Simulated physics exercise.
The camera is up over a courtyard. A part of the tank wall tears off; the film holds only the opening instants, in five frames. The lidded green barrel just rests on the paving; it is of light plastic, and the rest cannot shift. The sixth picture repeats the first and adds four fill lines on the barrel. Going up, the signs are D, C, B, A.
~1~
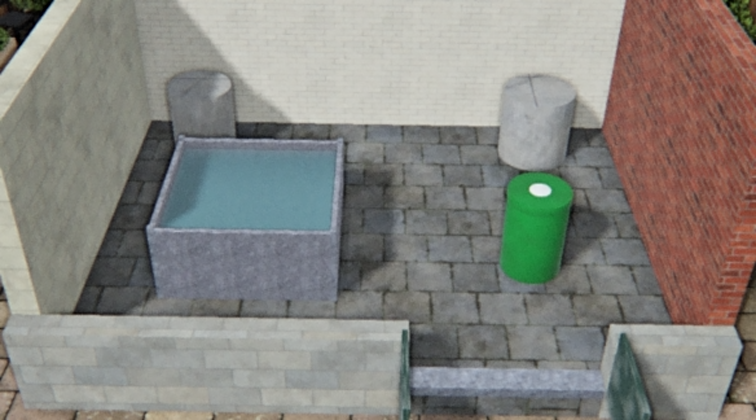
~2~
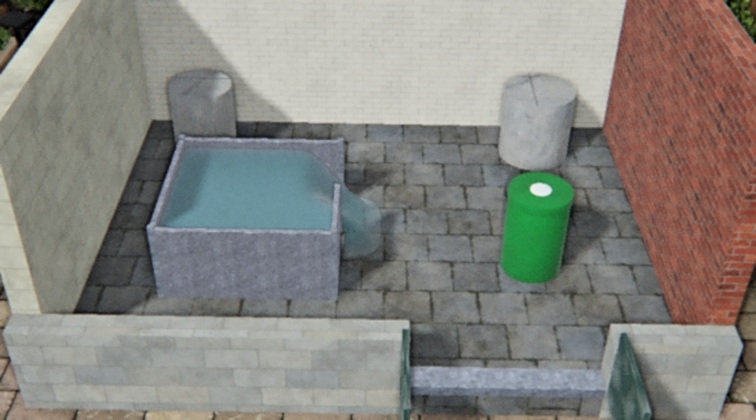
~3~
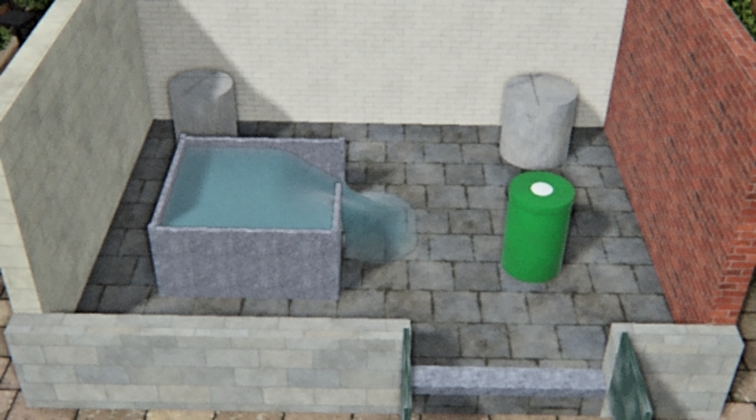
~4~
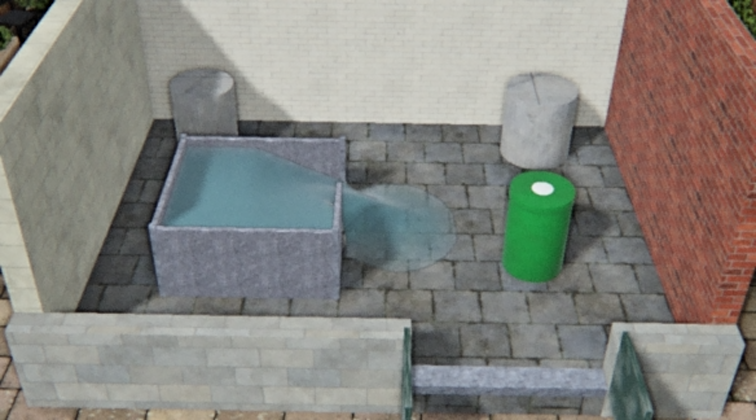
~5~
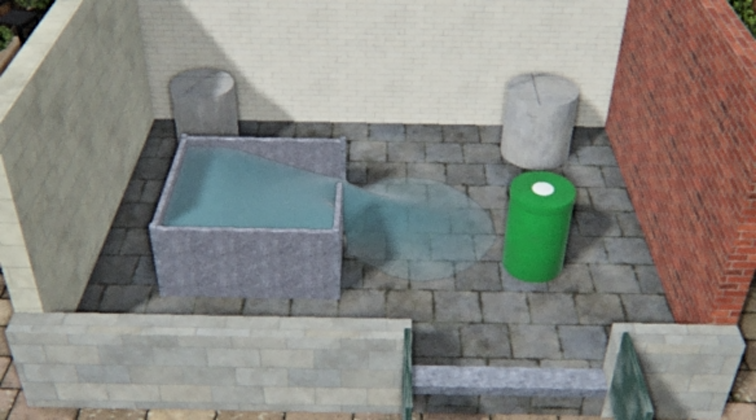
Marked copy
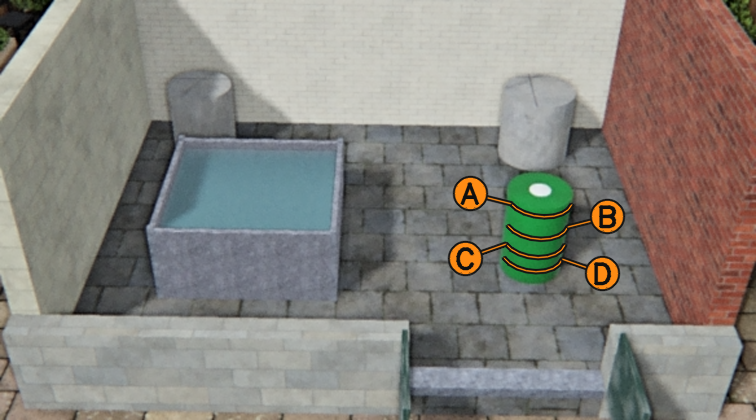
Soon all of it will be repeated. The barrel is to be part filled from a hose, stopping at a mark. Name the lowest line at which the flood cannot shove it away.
That is level C.
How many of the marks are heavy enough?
Three.
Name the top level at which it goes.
D.
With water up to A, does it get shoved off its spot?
No, not at all.
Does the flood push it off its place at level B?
No.
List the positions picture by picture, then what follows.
Lid of the green barrel at (540, 191); tank full, its middle at (253, 189); open gate at (509, 327).
Water covers 2 % of the ground and is seen nearest the barrel at (373, 235).
Water covers 4 % of the ground and is seen nearest the barrel at (406, 236).
Water covers 7 % of the ground and is seen nearest the barrel at (444, 242).
Lid of the green barrel at (543, 189); water covers 10 % of the ground and is seen nearest the barrel at (477, 246).
On the marked copy, A at (544, 216); B at (540, 239); C at (538, 257); D at (535, 271); from the bottom up D, C, B, A.
Choosing A, it does not move.
Choosing B, it does not move.
Choosing C, it does not move.
Choosing D, it is pushed about its own width away.
